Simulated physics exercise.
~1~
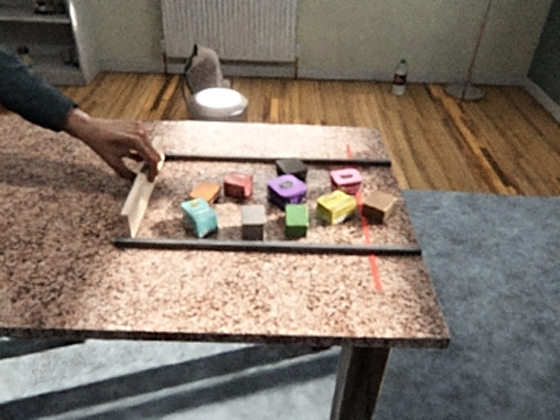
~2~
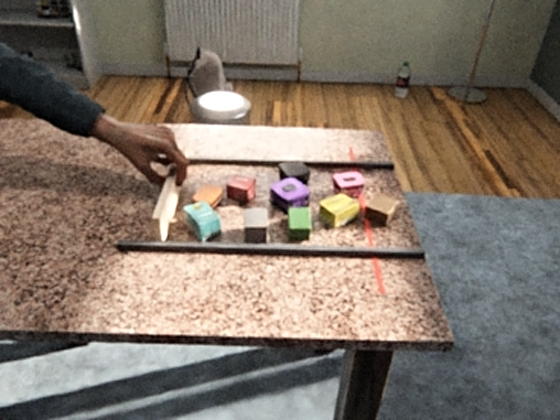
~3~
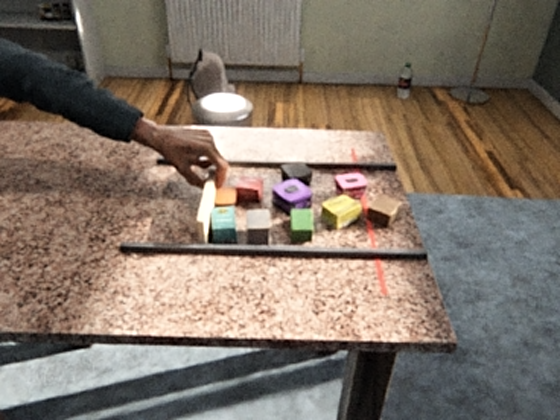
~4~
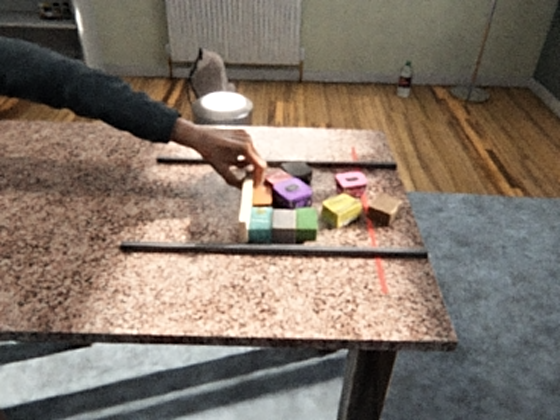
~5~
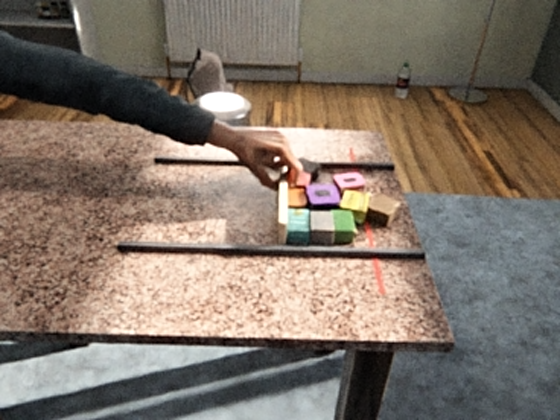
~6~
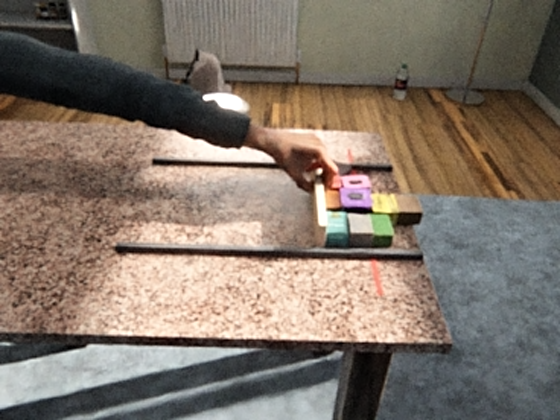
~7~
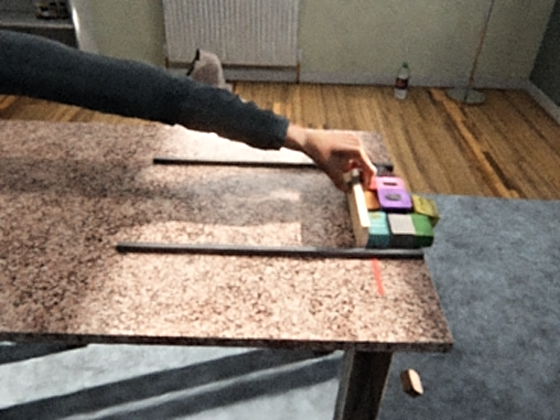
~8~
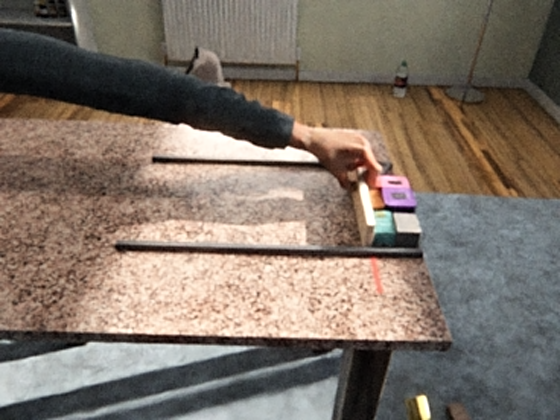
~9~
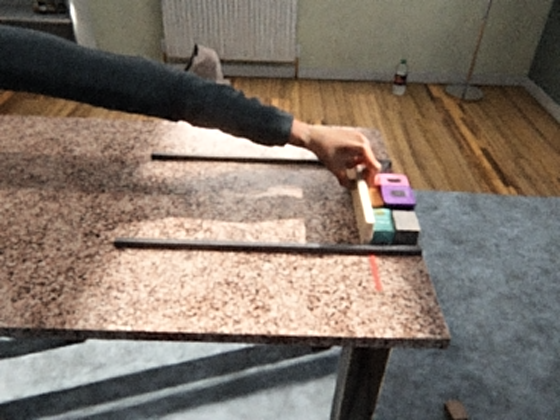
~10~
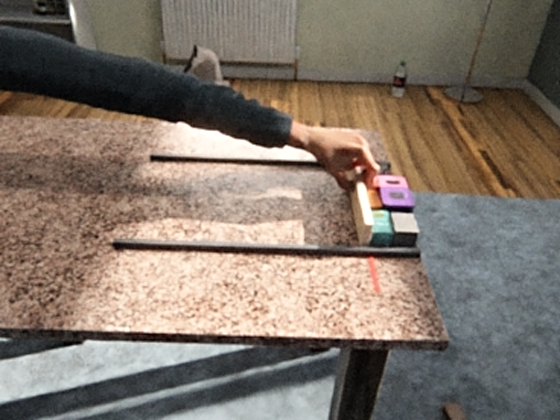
On a speckled tabletop, a hand slid an upright board to the right, bunching up a scattered group of colorful blocks and pushing them to the edge, where the brown, yellow and green ones dropped off before the board stopped with the rest still perched there.
